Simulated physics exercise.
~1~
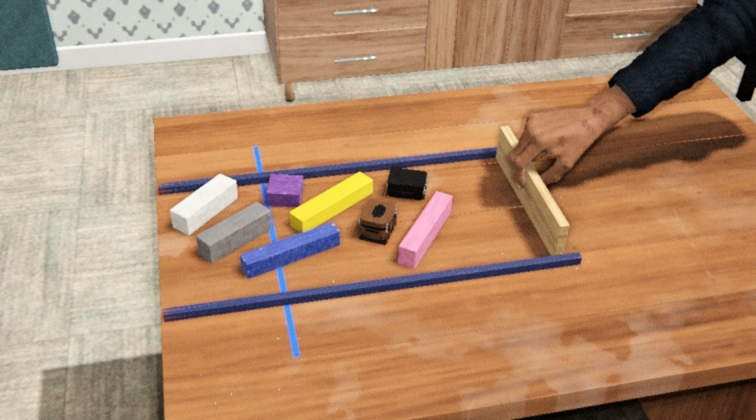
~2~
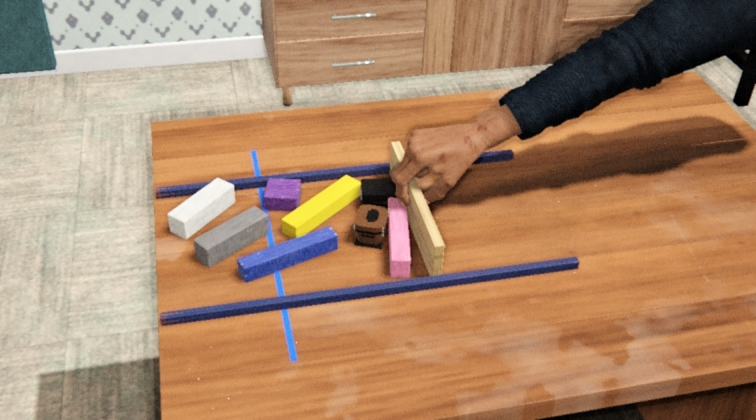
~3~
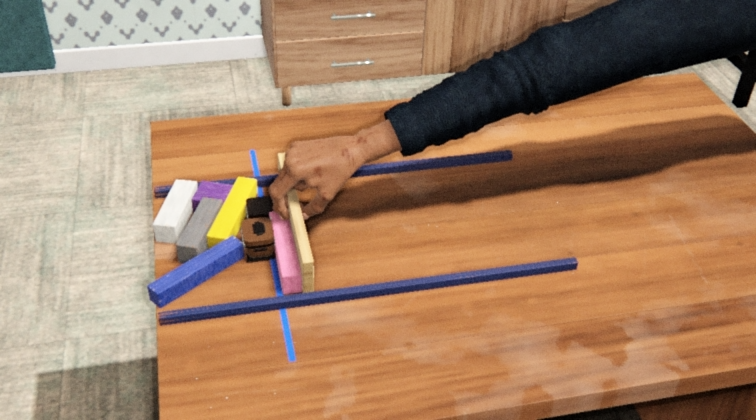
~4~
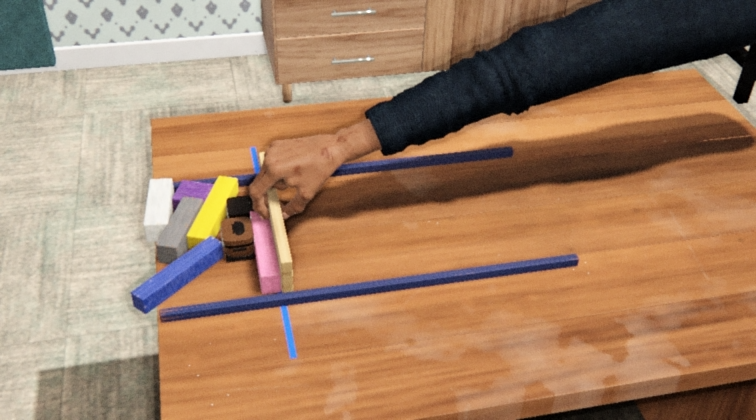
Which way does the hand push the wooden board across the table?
The hand pushes the board to the left, between the two dark blue rails and towards the table's edge.
